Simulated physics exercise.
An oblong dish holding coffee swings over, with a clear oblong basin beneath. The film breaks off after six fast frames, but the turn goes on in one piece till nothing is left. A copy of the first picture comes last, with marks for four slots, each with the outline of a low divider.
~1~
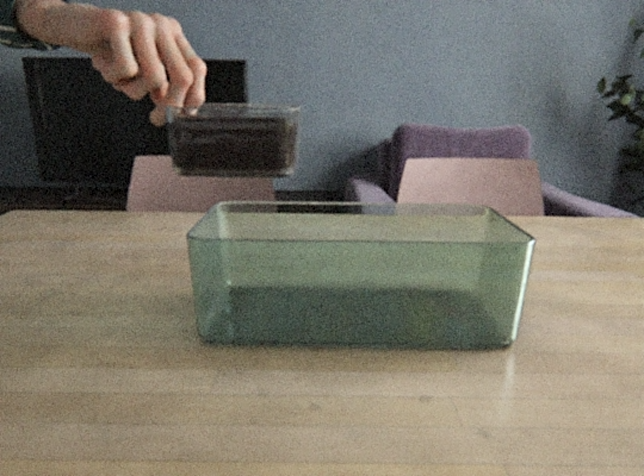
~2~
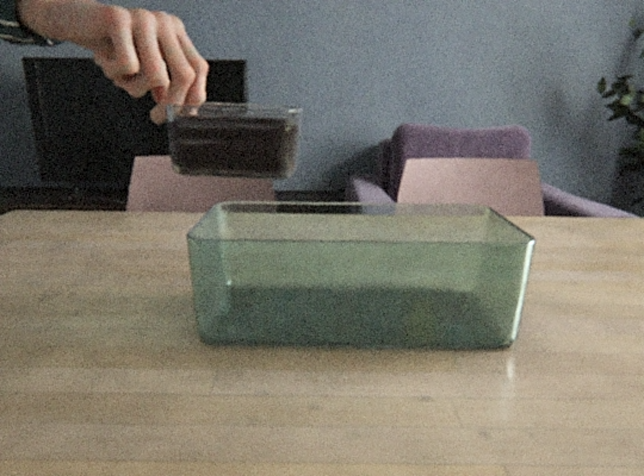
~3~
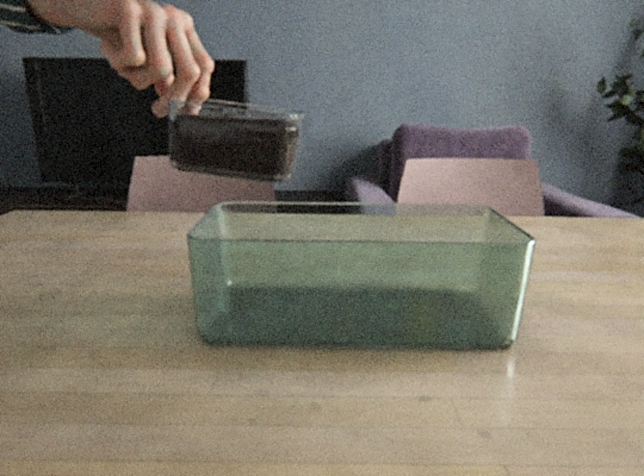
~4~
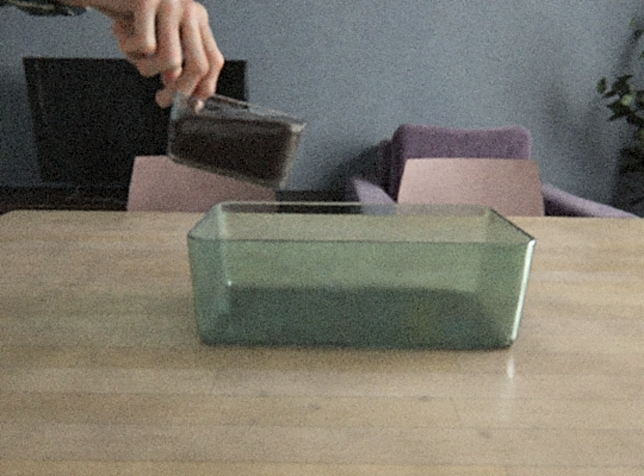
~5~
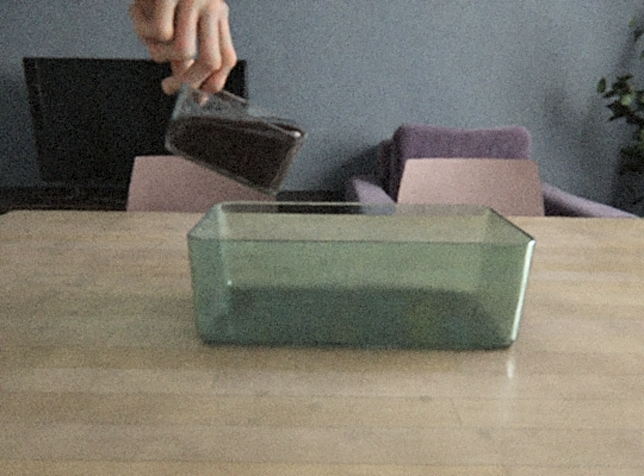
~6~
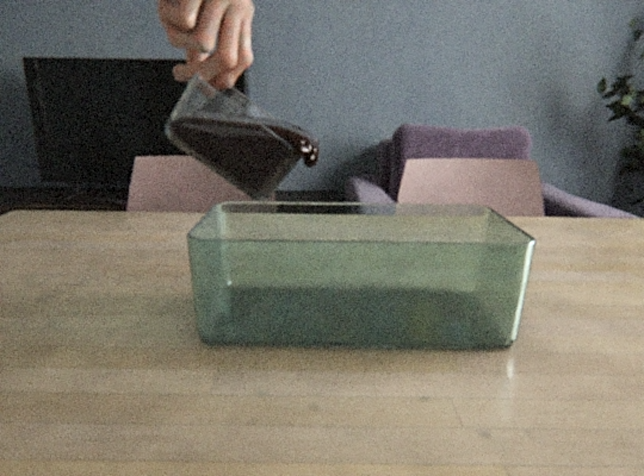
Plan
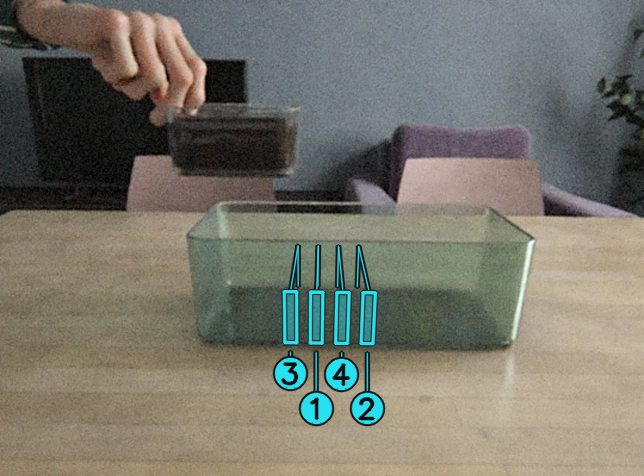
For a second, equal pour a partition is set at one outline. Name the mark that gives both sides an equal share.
I would pick slot 4.
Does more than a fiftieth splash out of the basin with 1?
No, it does not.
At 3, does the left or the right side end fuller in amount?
More ends on the right.
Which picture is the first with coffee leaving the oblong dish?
Picture 5.
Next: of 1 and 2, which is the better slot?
1.
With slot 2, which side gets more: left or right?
The left one.
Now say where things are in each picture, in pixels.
Upright, lip at (296, 106); basin from (199, 339) to (514, 343); nothing has left yet.
Upright, lip at (297, 108); nothing has left yet.
Tipped about 6°, lip at (300, 113); nothing has left yet.
Tipped about 14°, lip at (302, 122); nothing has left yet.
Tipped about 24°, lip at (304, 133); coffee is over the lip, down to (304, 133).
Tipped about 36°, lip at (304, 146); coffee is over the lip, down to (312, 161).
On the marked copy, 1 at (316, 352); 2 at (367, 352); 3 at (290, 351); 4 at (341, 352).
With 1, about 23 % ends left of the wall and 77 % right of it.
With 2, about 84 % ends left of the wall and 10 % right of it; 6 % is lost outside.
With 3, about 12 % ends left of the wall and 87 % right of it.
With 4, about 48 % ends left of the wall and 51 % right of it.
